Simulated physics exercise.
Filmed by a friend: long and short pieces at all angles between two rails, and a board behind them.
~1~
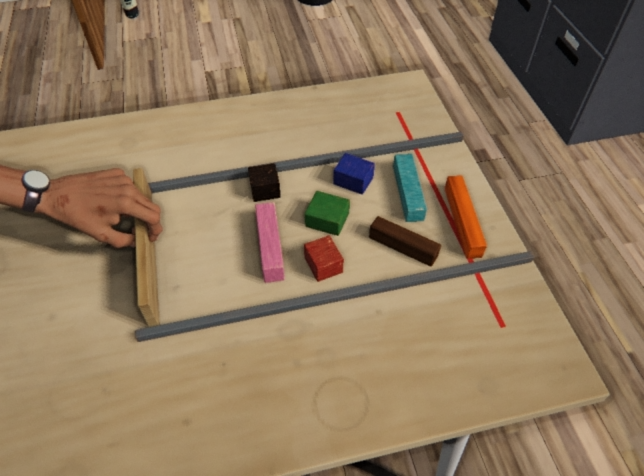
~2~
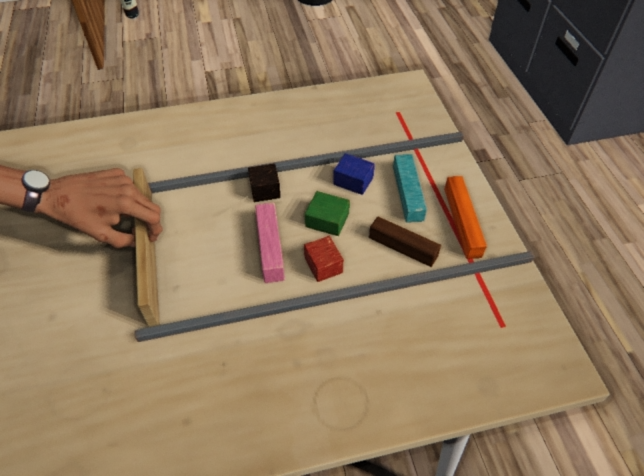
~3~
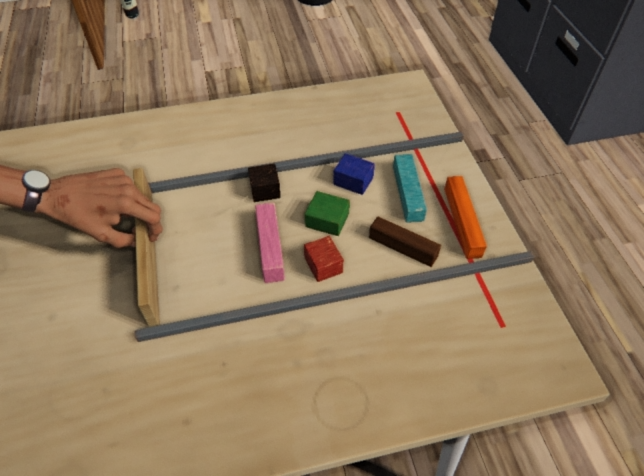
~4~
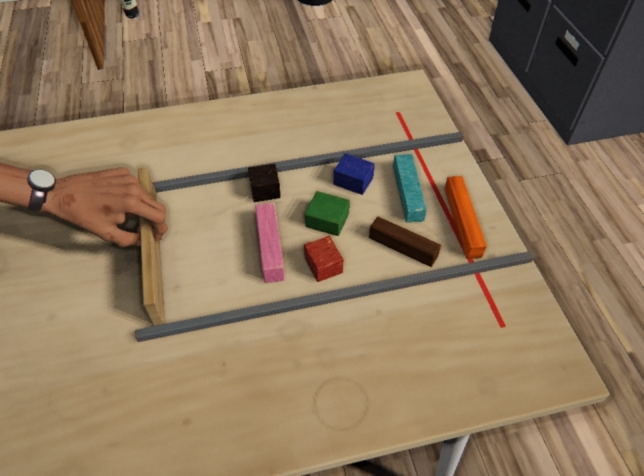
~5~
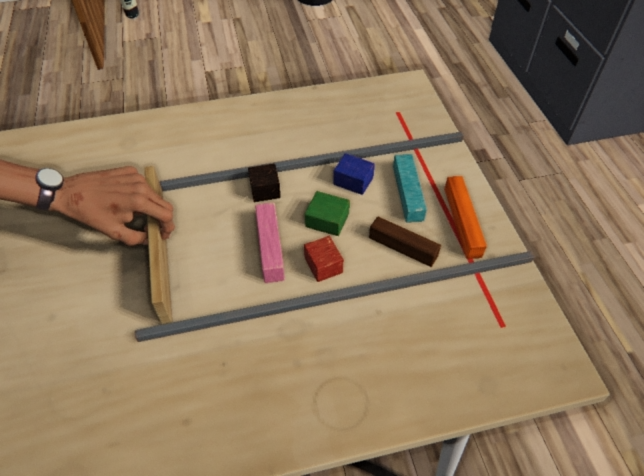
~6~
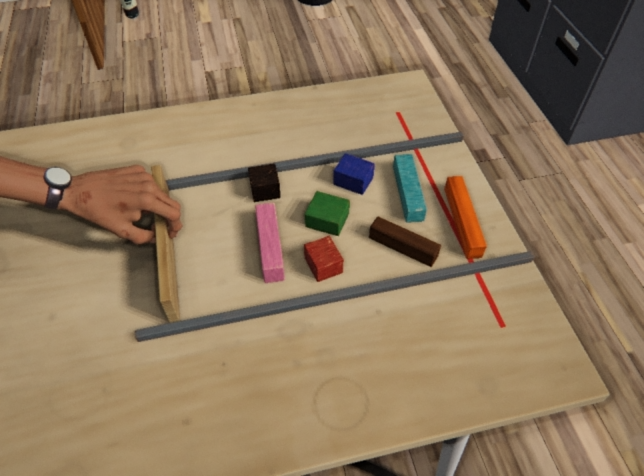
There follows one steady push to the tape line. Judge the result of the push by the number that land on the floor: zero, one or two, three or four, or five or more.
The number that land on the floor is one or two.
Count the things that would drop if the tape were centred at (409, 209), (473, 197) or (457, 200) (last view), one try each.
In order: 0, 6 and 4.
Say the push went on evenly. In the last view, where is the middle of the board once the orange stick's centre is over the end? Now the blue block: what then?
First one: Around (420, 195). Other one: Around (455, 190).
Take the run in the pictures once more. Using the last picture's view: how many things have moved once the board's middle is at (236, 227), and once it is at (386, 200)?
At first I count 0, and then 8.
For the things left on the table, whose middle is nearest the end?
The brown stick.
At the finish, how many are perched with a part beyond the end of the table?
I'd say 2 of them.
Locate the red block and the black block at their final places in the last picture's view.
Final spots - red block (494, 228), black block (436, 153).
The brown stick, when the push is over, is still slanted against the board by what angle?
It measures close to 20 degrees.
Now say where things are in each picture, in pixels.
In the first picture, orange stick (464, 216); turquoise bar (409, 187); brown stick (404, 241); board (146, 243); tape (442, 203).
In the second picture, turquoise bar (409, 187); blue block (354, 174).
In the third picture, brown stick (404, 241); black block (264, 183).
In the fourth picture, orange stick (464, 216); pink bar (270, 242).
In the fifth picture, turquoise bar (409, 187); board (158, 241).
In the sixth picture, orange stick (464, 216); turquoise bar (409, 187); brown stick (404, 241); board (165, 240); tape (442, 203).
Soon after, none off yet; orange stick at rest near (464, 216); turquoise bar at rest near (409, 187); brown stick at rest near (404, 241).
In the end, the number that fall off is one or two; gone, turquoise bar and orange stick.
